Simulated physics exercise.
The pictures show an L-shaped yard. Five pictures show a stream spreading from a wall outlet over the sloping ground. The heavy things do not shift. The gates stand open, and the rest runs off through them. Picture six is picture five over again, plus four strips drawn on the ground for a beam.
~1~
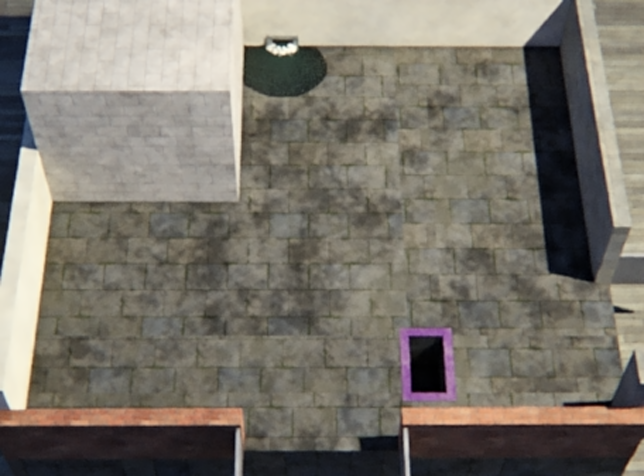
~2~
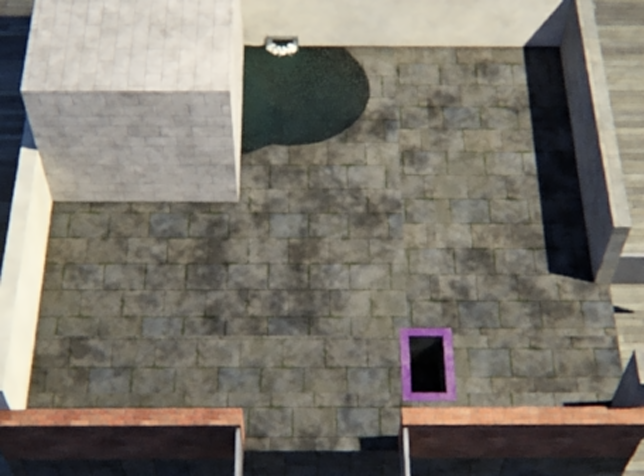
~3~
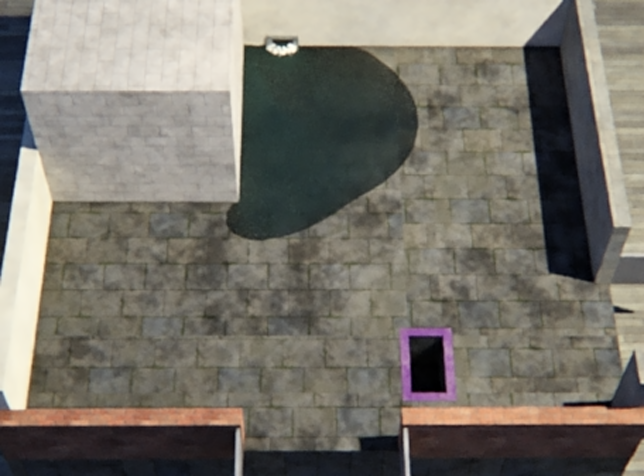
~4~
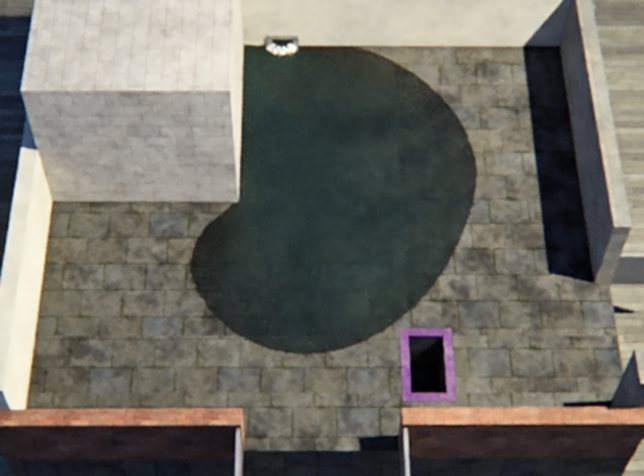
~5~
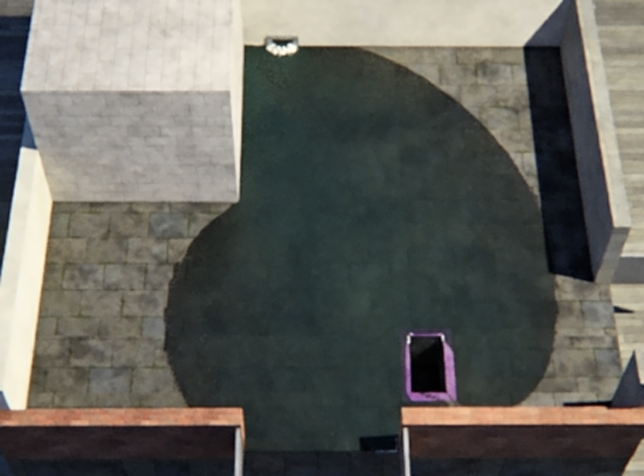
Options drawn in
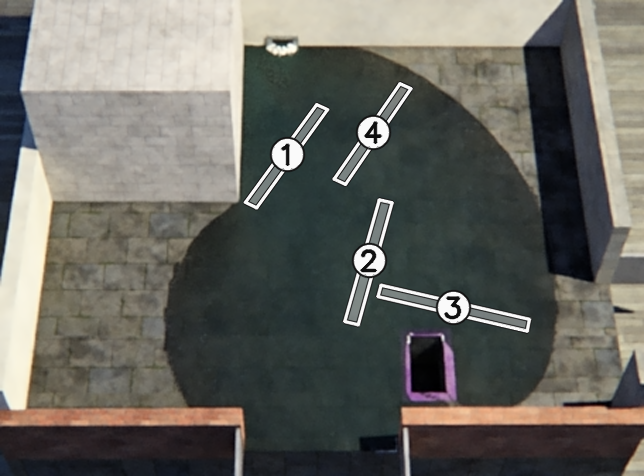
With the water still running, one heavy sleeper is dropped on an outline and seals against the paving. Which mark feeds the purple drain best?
It is 1.
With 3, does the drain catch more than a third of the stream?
No.
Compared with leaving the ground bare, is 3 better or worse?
Worse.
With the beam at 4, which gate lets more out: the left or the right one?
The left one.
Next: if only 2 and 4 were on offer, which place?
Place 4.
On the marked copy, 1 from (251, 205) to (322, 107); 2 from (351, 323) to (385, 201); 3 from (379, 290) to (528, 325); 4 from (339, 181) to (405, 86).
With 1, about 28 % of the stream goes into the purple drain, about 72 % out by the gates.
With 2, about 14 % of the stream goes into the purple drain, about 85 % out by the gates.
With 3, about 17 % of the stream goes into the purple drain, about 83 % out by the gates.
With 4, about 20 % of the stream goes into the purple drain, about 79 % out by the gates.
